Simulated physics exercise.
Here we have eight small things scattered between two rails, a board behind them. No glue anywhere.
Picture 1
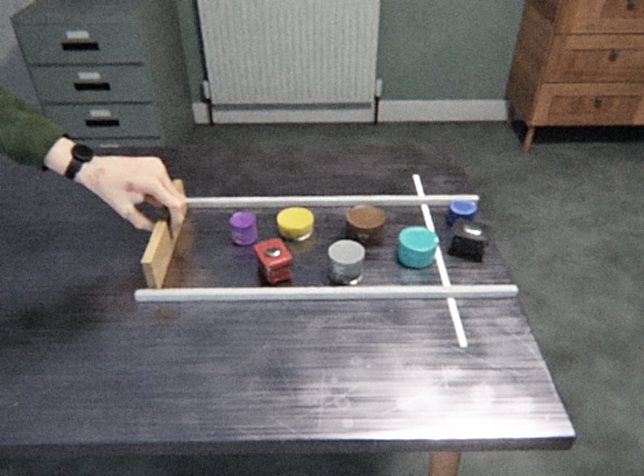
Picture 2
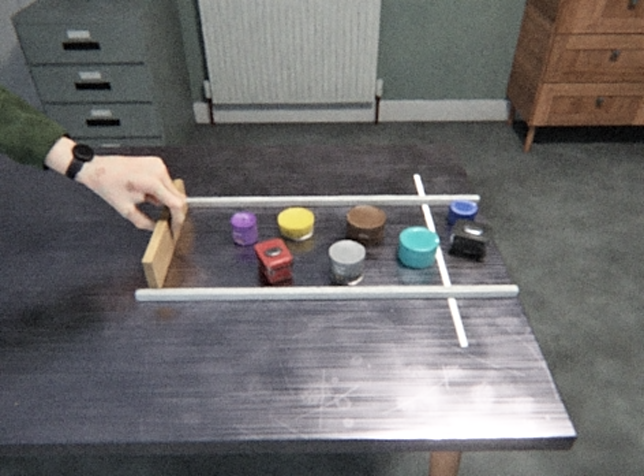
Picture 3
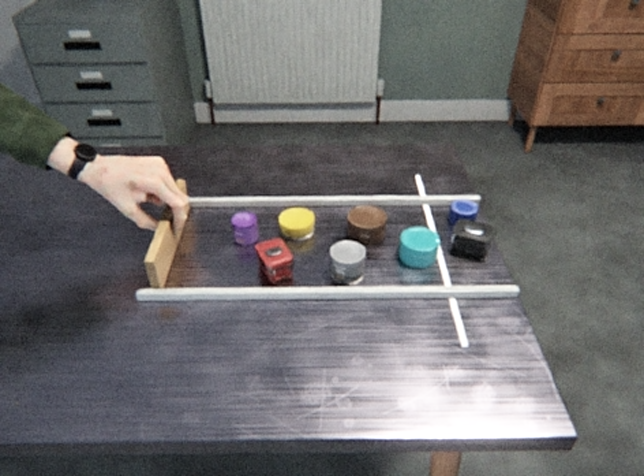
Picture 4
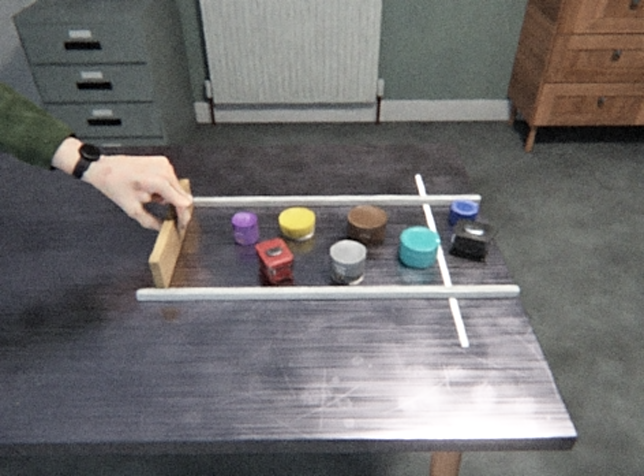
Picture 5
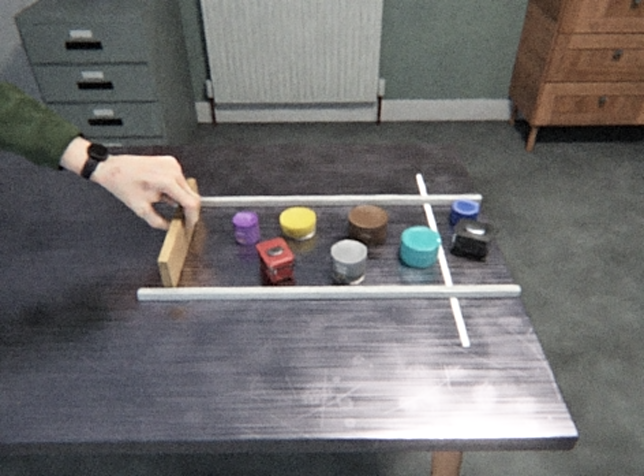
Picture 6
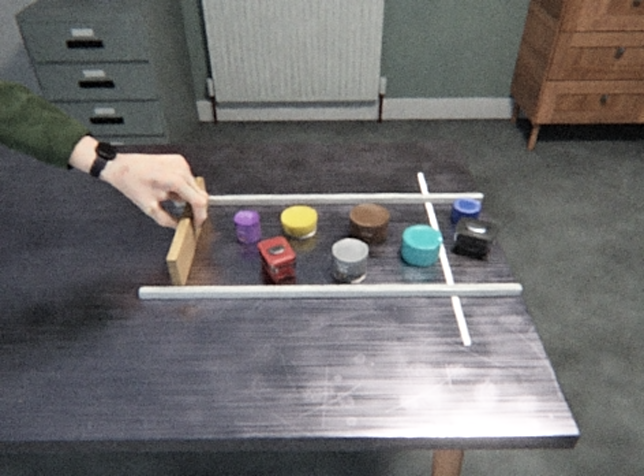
In a room with a grey filing cabinet, a white radiator and a wooden chest of drawers, a dark table is seen from above at an angle. Between two pale rails sit purple, yellow, red, brown, grey and turquoise items, with blue and black ones beyond a white crossing strip. From the left, a hand slides an upright wooden board slightly rightward, while the items barely shift in view.
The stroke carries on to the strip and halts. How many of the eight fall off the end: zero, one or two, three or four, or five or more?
The number that fall off is one or two.
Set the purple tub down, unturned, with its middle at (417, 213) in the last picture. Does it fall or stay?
It does not fall.
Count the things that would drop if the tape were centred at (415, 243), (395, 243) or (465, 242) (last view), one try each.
In that order 0, 0 and 5.
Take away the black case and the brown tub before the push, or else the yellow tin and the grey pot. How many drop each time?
The counts: 0 and 1.
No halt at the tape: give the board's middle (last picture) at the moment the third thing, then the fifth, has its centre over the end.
First at (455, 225), next at (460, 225).
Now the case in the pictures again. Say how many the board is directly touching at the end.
That makes 3.
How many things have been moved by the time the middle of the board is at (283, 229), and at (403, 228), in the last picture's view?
The counts are 3 and 7.
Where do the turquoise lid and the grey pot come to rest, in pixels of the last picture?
About (491, 245), and the other about (496, 267).
Soon after, none off yet; blue lid at rest near (466, 211); black case at rest near (474, 237); turquoise lid at rest near (421, 246).
After that, none off yet; blue lid at rest near (466, 211); black case displaced a little near (484, 234); turquoise lid displaced about its own width near (458, 247).
In the end, the number that fall off is one or two; gone, black case.
